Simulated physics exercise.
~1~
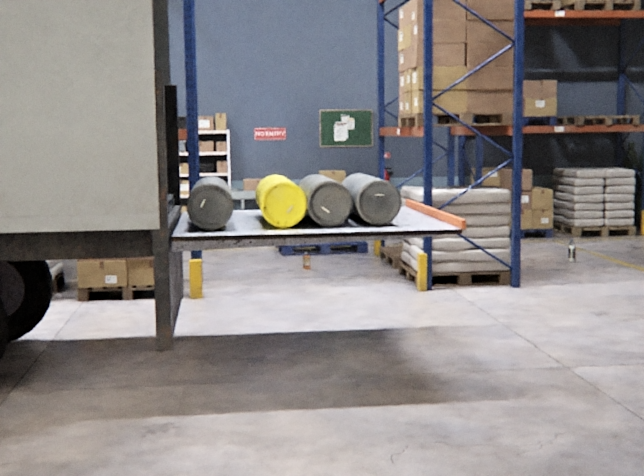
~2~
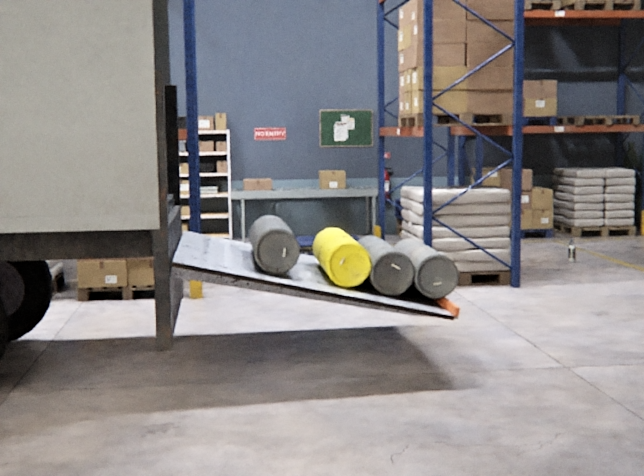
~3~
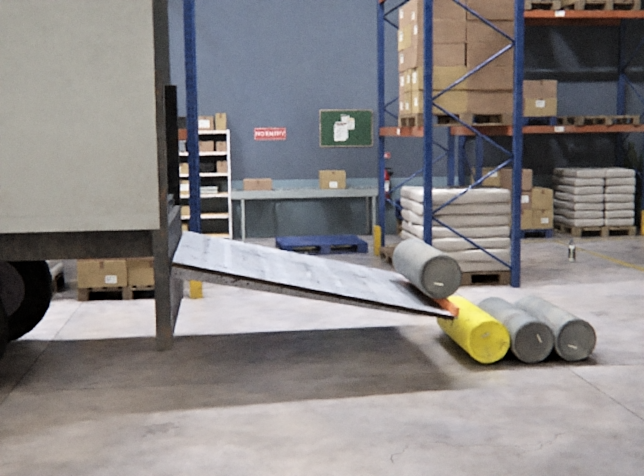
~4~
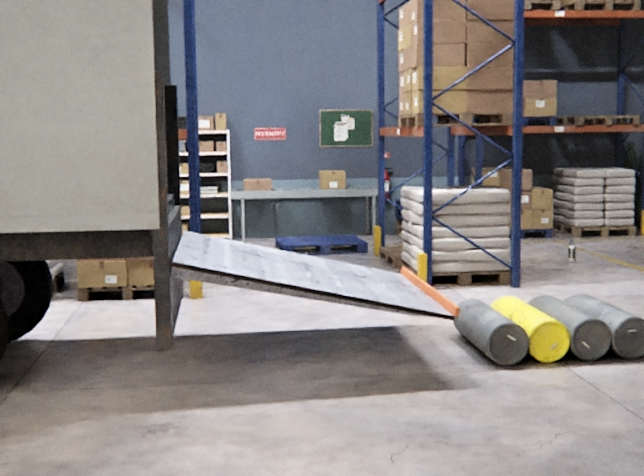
In a warehouse, a truck's tail-lift holding one yellow and three grey cylinders lowers slightly and tips outwards, and the cylinders roll right over the orange edge stop, dropping off one after another until all four rest side by side on the floor.
